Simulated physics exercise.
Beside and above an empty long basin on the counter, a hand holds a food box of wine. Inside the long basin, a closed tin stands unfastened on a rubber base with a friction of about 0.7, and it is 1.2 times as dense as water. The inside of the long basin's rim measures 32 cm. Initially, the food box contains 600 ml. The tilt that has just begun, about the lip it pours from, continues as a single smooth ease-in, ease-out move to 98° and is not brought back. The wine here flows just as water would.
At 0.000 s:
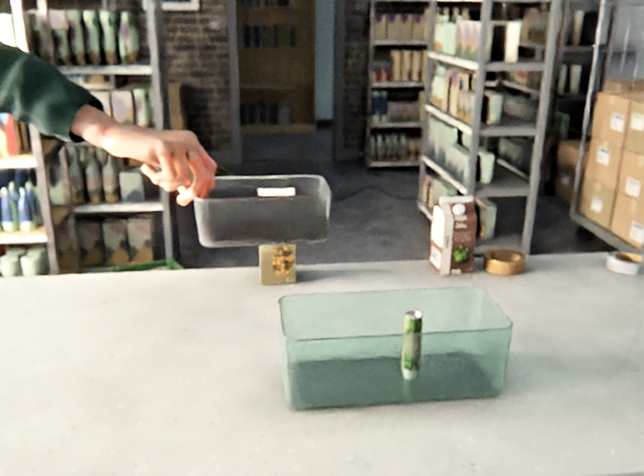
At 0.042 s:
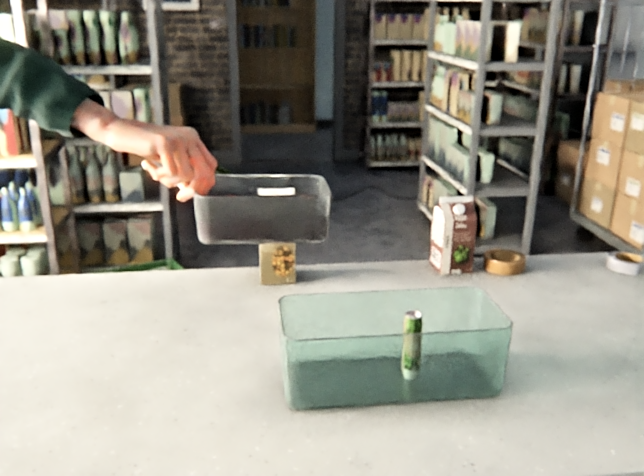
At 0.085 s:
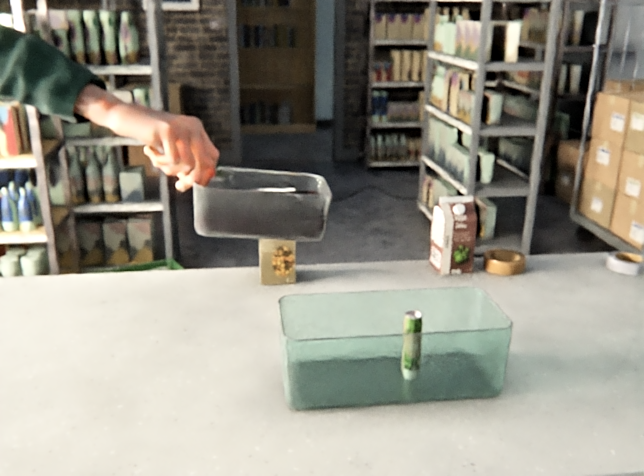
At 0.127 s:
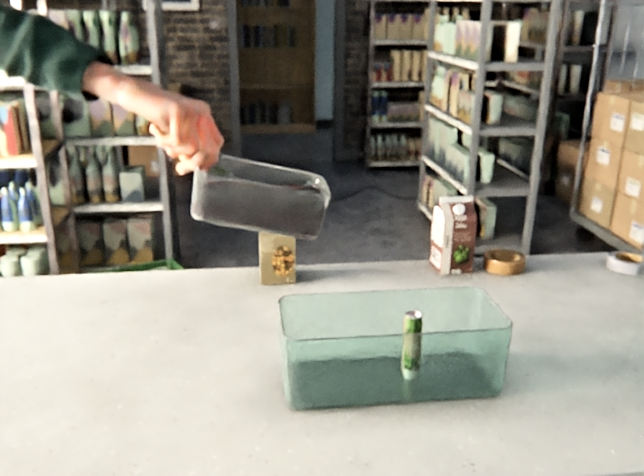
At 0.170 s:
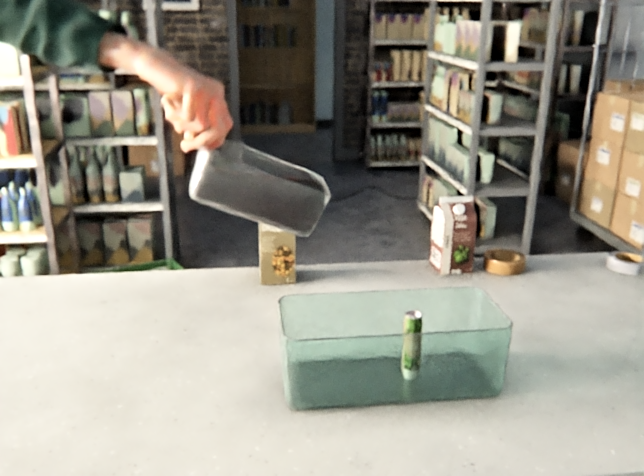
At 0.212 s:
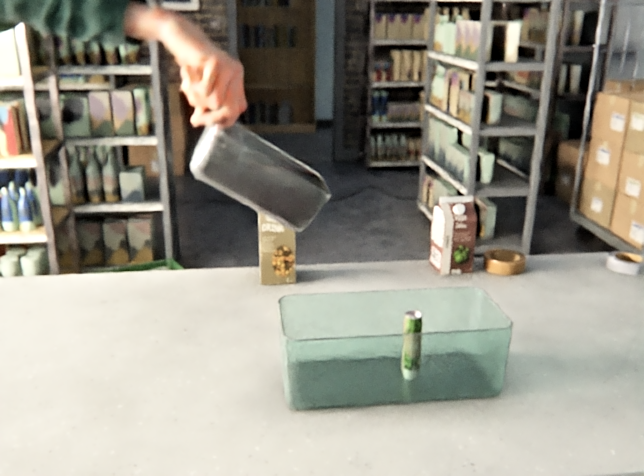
In a storeroom, a hand steadily tilts a clear box rightward above a long green basin.
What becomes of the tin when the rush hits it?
The tin stays upright.
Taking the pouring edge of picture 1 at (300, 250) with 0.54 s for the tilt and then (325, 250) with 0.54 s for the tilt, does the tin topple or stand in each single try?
Try 1: Tipped over; try 2: Tipped over.
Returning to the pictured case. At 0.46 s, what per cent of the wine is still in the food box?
Near 28 in a hundred.
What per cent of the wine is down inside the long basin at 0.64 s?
Roughly 70 percent of it.
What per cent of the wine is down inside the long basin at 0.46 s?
About 1 per cent.
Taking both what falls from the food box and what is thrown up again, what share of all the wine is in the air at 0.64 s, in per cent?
24 per cent or so.
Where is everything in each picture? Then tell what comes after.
In the first picture, tilt 0°; pouring edge (327, 187); surface from (201, 208) to (324, 204); the long basin's rim runs from (281, 318) to (497, 307); the tin's top is at (414, 317).
In the second picture, tilt 1°; pouring edge (327, 187); surface from (200, 206) to (323, 203).
In the third picture, tilt 6°; pouring edge (327, 187); surface from (198, 200) to (323, 199).
In the fourth picture, tilt 13°; pouring edge (327, 187); surface from (196, 190) to (321, 194).
In the fifth picture, tilt 22°; pouring edge (326, 187); surface from (195, 173) to (323, 188).
In the sixth picture, tilt 33°; pouring edge (326, 188); surface from (196, 154) to (322, 181).
By 0.46 s the tilt is 93° and 28 per cent is still to pour; the tin stands where it began.
By 0.64 s the tilt is 98° and 3 per cent is still to pour; the tin stands where it began.
By 0.83 s the tilt is 98° and 0 per cent is still to pour; the tin stands where it began.
By 1.04 s the tilt is 98° and 0 per cent is still to pour; the tin stands where it began.
At rest the tin stands where it began.
